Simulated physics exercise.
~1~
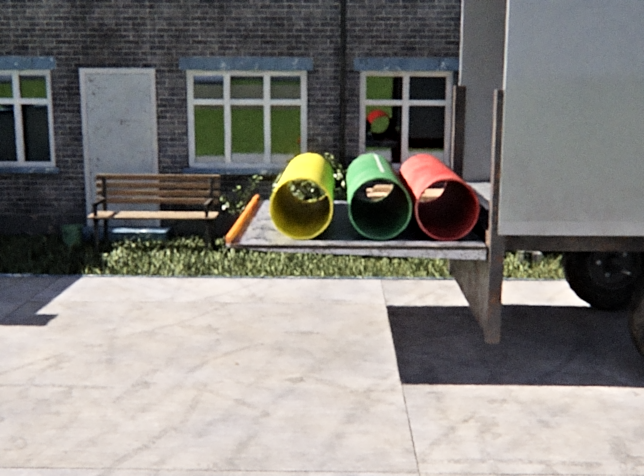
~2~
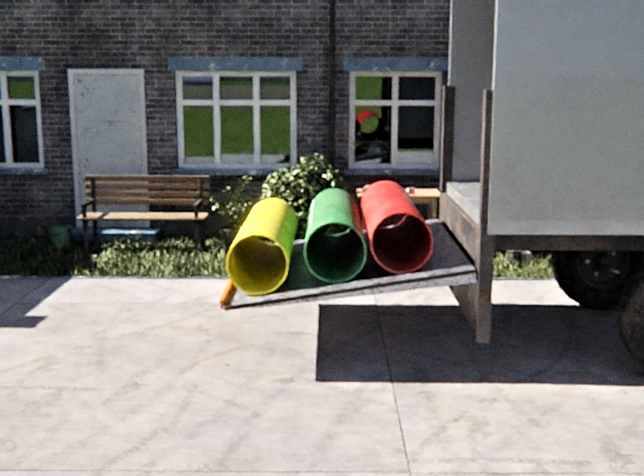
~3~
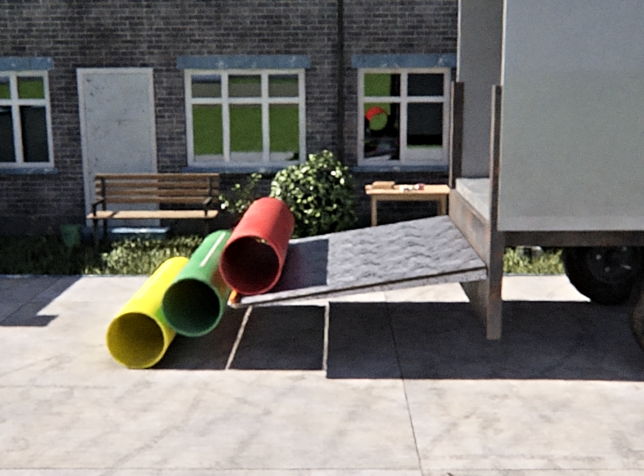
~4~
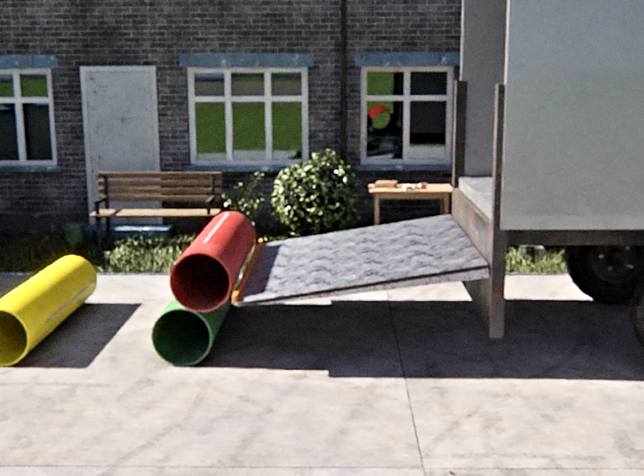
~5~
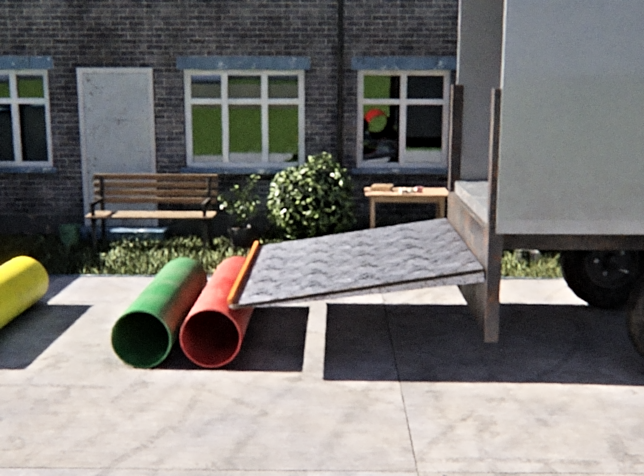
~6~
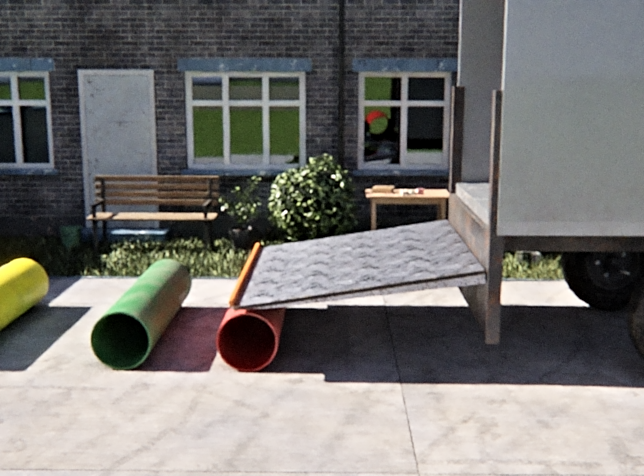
Three coloured pipes roll left off a tilting lorry platform and settle on the ground.
